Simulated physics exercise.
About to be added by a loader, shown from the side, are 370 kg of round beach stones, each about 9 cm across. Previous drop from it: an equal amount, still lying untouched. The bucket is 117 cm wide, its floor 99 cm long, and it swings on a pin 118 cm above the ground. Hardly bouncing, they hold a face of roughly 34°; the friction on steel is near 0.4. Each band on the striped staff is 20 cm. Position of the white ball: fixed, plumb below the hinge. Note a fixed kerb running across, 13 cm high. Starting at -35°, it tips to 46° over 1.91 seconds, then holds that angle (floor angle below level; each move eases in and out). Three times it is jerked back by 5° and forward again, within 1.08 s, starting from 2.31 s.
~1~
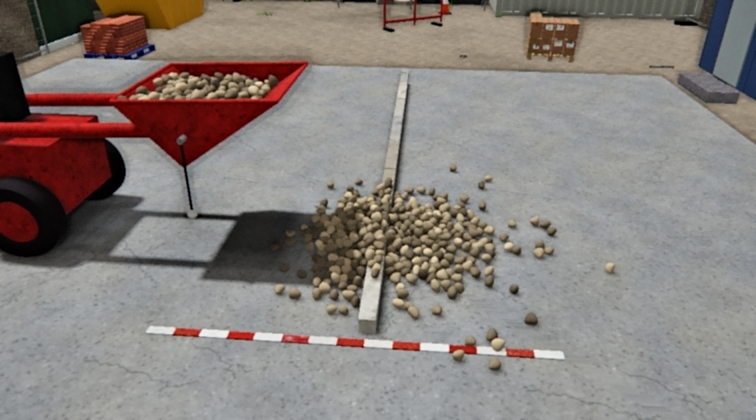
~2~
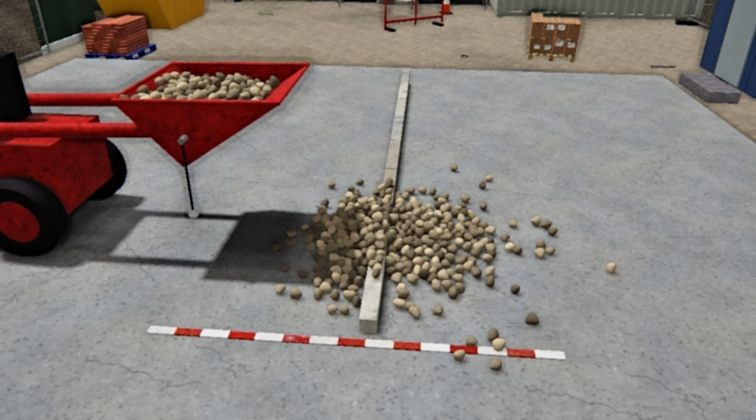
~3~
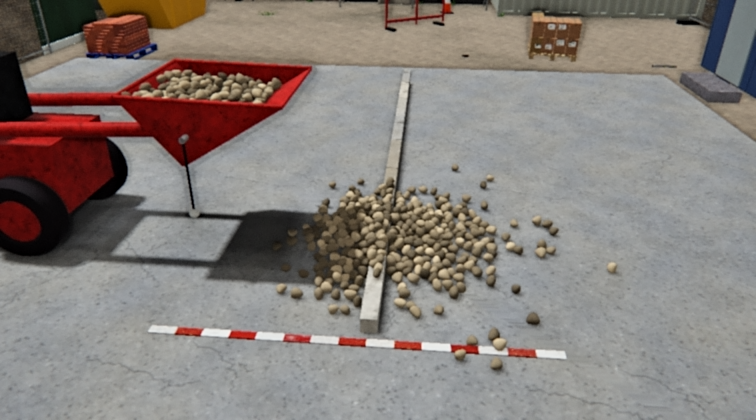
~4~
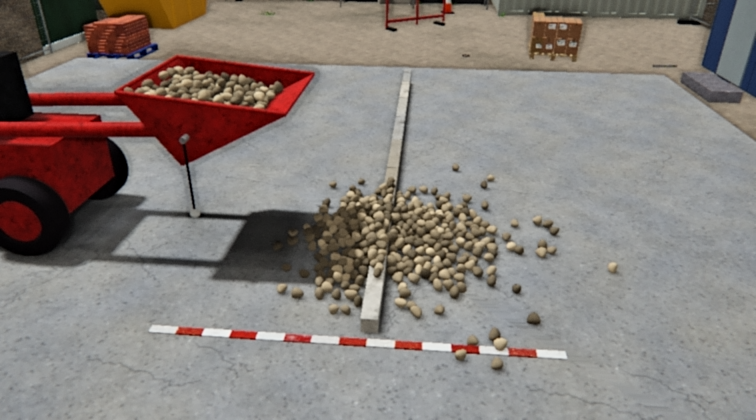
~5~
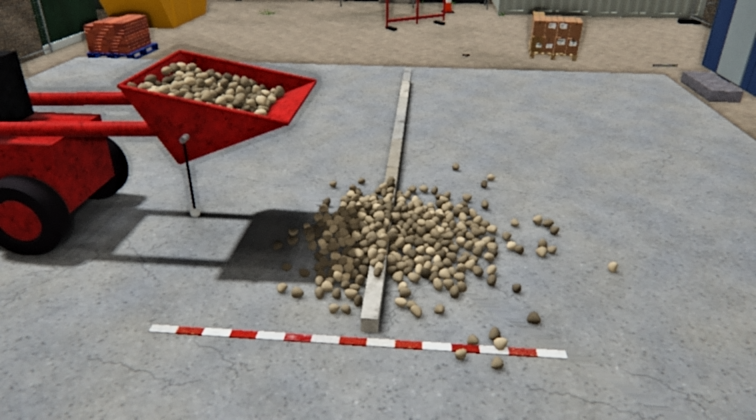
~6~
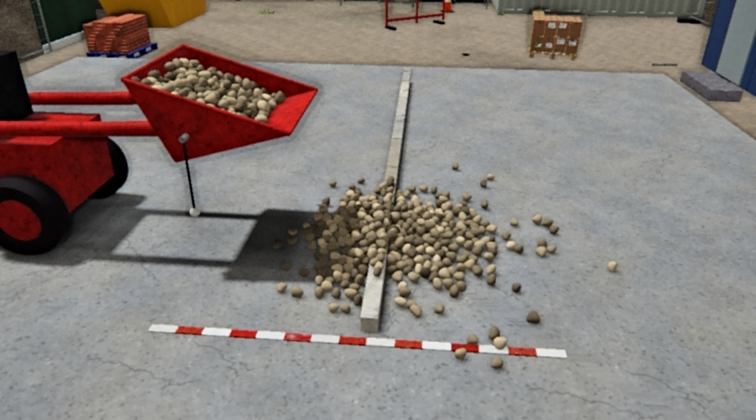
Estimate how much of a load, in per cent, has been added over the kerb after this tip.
Roughly 0 per cent of a load has been added.
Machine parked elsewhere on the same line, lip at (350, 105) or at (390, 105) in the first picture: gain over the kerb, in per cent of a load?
About 30 per cent from the first spot and 75 per cent from the second.
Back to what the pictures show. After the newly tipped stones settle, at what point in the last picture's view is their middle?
The middle lies near (310, 225) in the last picture.
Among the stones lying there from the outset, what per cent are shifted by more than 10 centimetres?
Estimate: 5 %, roughly.
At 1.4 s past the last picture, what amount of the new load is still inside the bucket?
Reading: Near 10 % of the load.
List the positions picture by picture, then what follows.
Lip at (278, 102), floor tilted -35°, highest stones at (190, 81). The earlier load is highest near (375, 219), 21 cm above ground level, 48 % on this side of the kerb, 52 % over the kerb, in the first frame.
The bucket is at -34°, its lip at (280, 103); the top of the load is at (192, 81), in the second frame.
Lip at (283, 107), floor tilted -31°, highest stones at (188, 79), in the third frame.
The bucket is at -27°, its lip at (286, 114); the top of the load is at (187, 78), in the fourth frame.
Lip at (289, 123), floor tilted -22°, highest stones at (180, 72), in the fifth frame.
Lip at (290, 134), floor tilted -16°, highest stones at (182, 69), in the sixth frame.
Then, 0.8 s after the last picture the floor is at 33°; in per cent of one load, 94 in the bucket, 54 on this side of the kerb, 52 over the kerb; the foremost stones are at (549, 238).
Then, 1.4 s after the last picture the floor is at 46°; in per cent of one load, 9 in the bucket, 139 on this side of the kerb, 52 over the kerb; the foremost stones are at (549, 238).
Then, 3.2 s after the last picture the floor is at 46°; in per cent of one load, 0 in the bucket, 148 on this side of the kerb, 52 over the kerb; the foremost stones are at (549, 238).
Then, 6.0 s after the last picture the floor is at 46°; in per cent of one load, 0 in the bucket, 148 on this side of the kerb, 52 over the kerb; the foremost stones are at (549, 238). Net gain over the kerb, 0.
